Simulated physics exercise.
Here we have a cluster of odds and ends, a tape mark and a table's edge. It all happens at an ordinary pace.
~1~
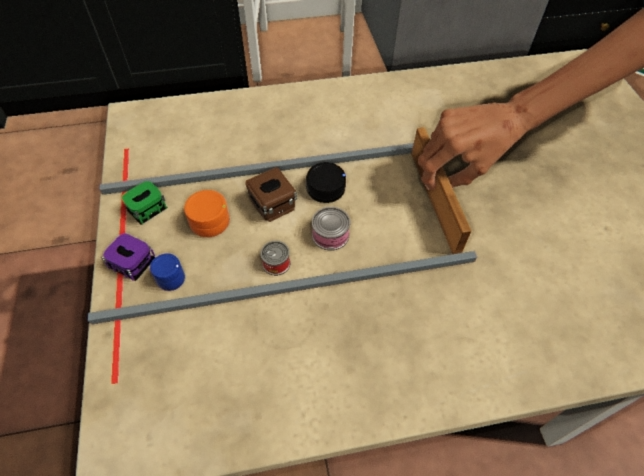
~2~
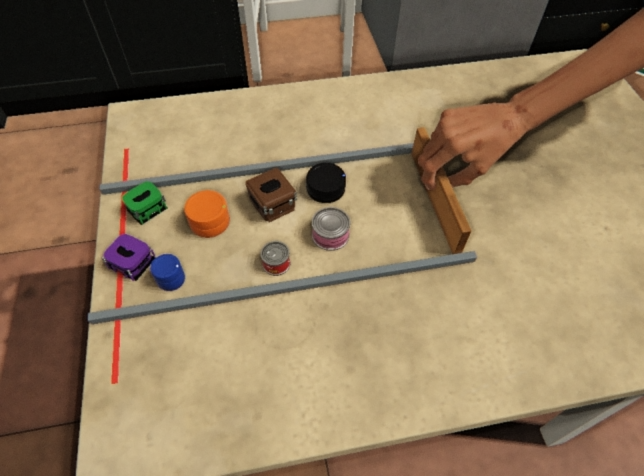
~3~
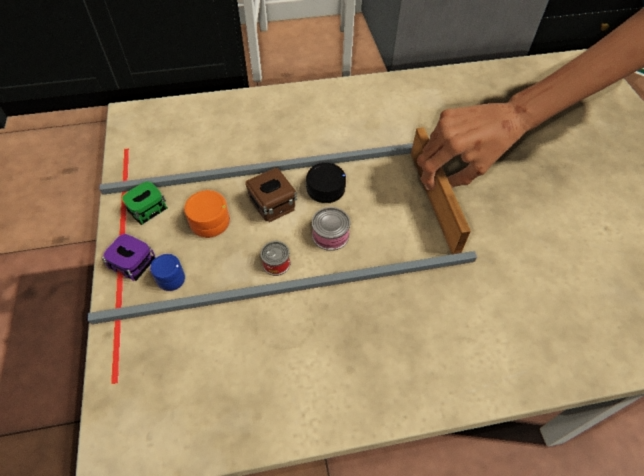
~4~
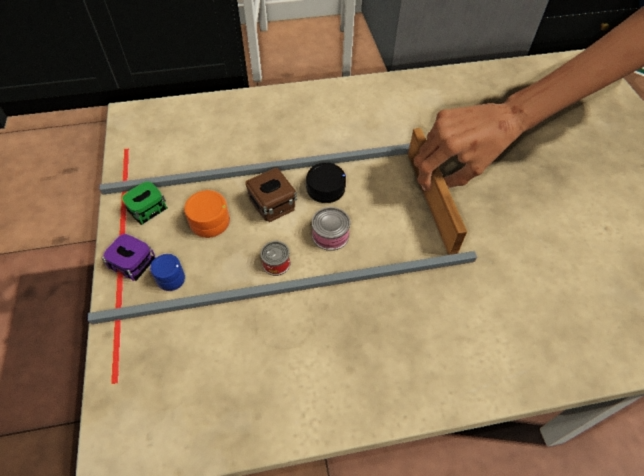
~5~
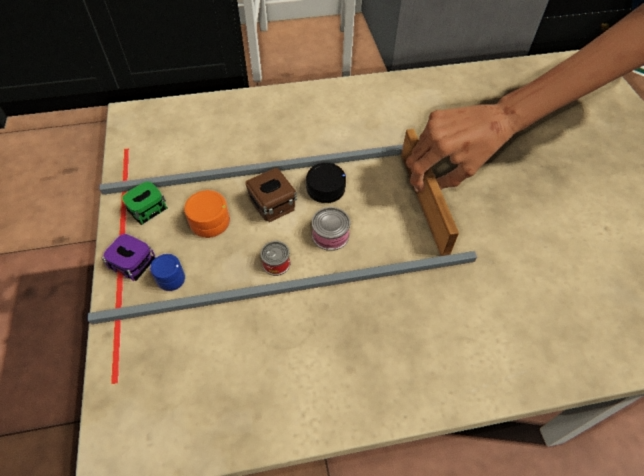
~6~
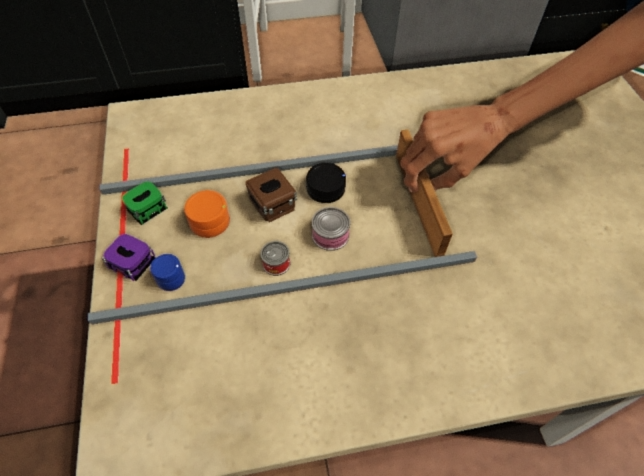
The clip shows a hand holding a wooden board upright between two gray rails on a table, then sliding it slightly left, while the colored cases, lids and tins near a red line stay still.
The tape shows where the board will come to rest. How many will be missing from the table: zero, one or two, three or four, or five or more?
The number that fall off is five or more.
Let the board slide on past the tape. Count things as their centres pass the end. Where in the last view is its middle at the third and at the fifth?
At (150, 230) for the third, at (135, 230) for the fifth.
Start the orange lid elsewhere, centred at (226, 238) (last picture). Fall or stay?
It is lost.
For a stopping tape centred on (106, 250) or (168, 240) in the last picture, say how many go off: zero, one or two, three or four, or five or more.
In that order: Five or more; one to two.
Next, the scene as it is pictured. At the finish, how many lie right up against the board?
In contact: 3.
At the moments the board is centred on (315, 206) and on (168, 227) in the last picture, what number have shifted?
By then 3, and 8.
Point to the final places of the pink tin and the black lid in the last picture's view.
The pink tin at (97, 262), the black lid at (99, 217).
A little later, none off yet; purple case at rest near (130, 257); green case at rest near (145, 203); blue lid at rest near (168, 273).
When it is over, the number that fall off is five or more; down, brown case, orange lid, blue lid, green case and purple case.
